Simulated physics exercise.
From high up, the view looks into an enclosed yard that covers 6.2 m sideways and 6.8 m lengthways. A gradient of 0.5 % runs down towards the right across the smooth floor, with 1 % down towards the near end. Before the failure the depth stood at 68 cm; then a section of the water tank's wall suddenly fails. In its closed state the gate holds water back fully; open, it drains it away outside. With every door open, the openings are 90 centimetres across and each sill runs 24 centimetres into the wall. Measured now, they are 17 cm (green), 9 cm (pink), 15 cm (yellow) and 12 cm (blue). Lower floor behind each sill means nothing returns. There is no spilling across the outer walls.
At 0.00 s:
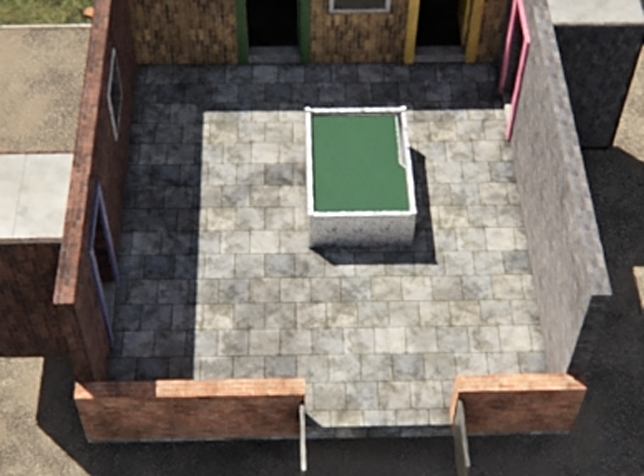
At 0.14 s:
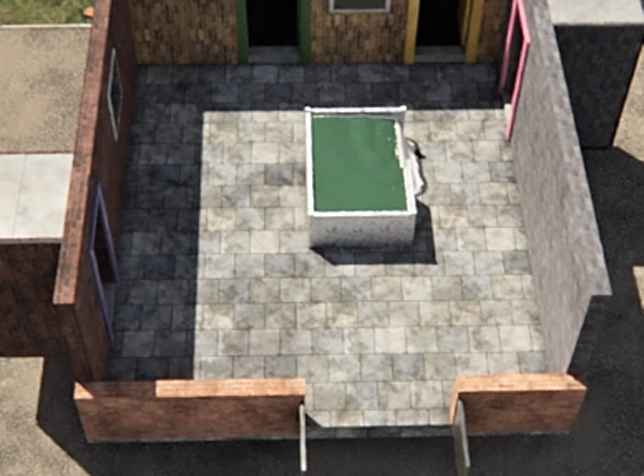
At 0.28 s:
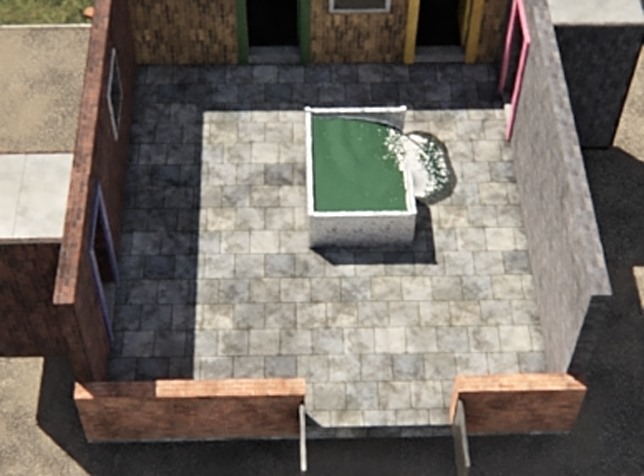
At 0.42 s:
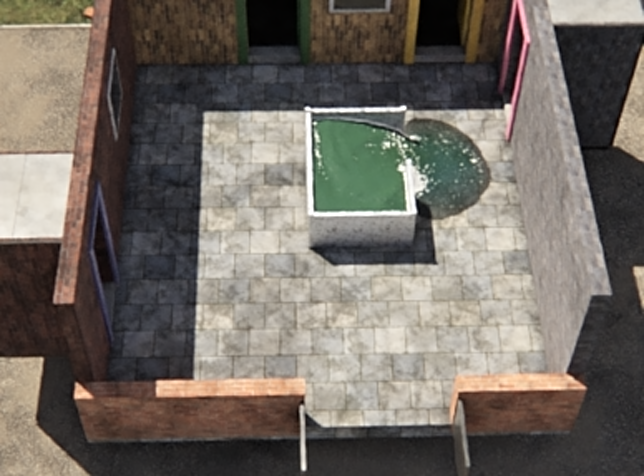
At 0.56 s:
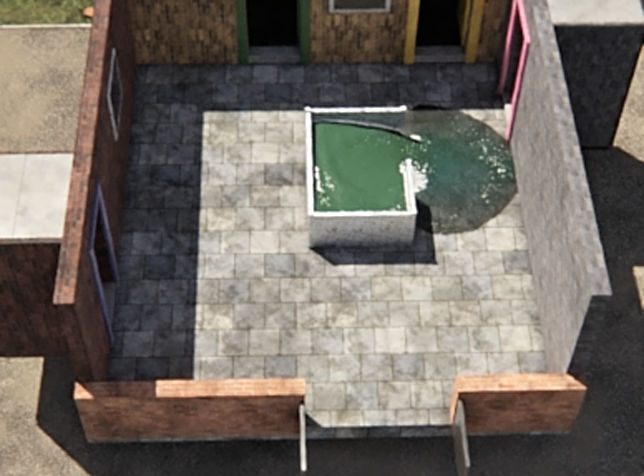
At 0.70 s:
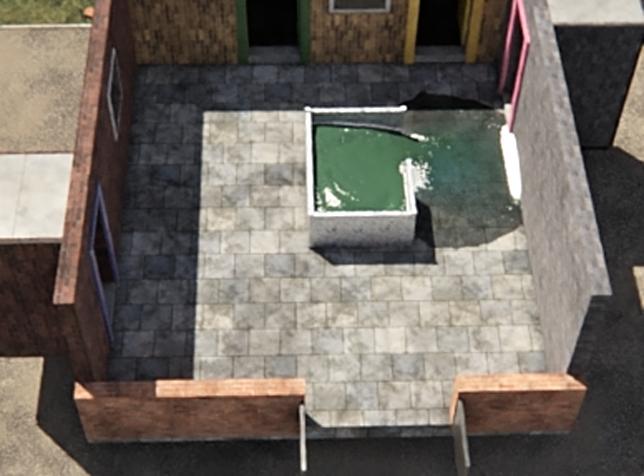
Green water pouring from the right side of a raised white-walled tank, spreading across paving stones to the grey right-hand wall.
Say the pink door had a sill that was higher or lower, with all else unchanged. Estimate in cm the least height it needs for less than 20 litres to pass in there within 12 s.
I would say 23 cm.
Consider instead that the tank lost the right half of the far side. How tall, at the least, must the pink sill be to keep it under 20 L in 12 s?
A minimum of about 10.5 cm.
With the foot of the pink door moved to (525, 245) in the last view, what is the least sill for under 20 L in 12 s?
You'd want it roughly 9.0 cm high.
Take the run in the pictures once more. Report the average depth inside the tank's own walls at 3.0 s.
Near 25 cm, averaged.
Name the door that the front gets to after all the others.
Last: Blue.
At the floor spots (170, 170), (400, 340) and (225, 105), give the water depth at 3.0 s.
Ordered as asked: 0, 2, 0 cm.
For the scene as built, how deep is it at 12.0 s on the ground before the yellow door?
Depth: Near 3.0 cm.
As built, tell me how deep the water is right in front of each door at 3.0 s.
In cm - green: 1, pink: 18, yellow: 15, blue: 0.
After 1.4 s water covers 15 % of the floor, deepest (40 cm) near (509, 161); 25 cm at the pink door, 26 litres in over its 9 cm sill.
After 3.0 s water covers 35 % of the floor, deepest (27 cm) near (494, 67); 18 cm at the pink door, 134 litres in over its 9 cm sill.
After 12.0 s water covers 95 % of the floor, deepest (9 cm) near (289, 411); 5 cm at the pink door, 193 litres in over its 9 cm sill.
At the pink door as built, the water arrived by 0.8 s and peaked near 25 cm at 1.4 s.
Run again over the same 12 s with other heights there, 48 litres in over 18.5 cm, 11 litres over 25 cm. The limit of 20 litres is kept from about 23 cm up.
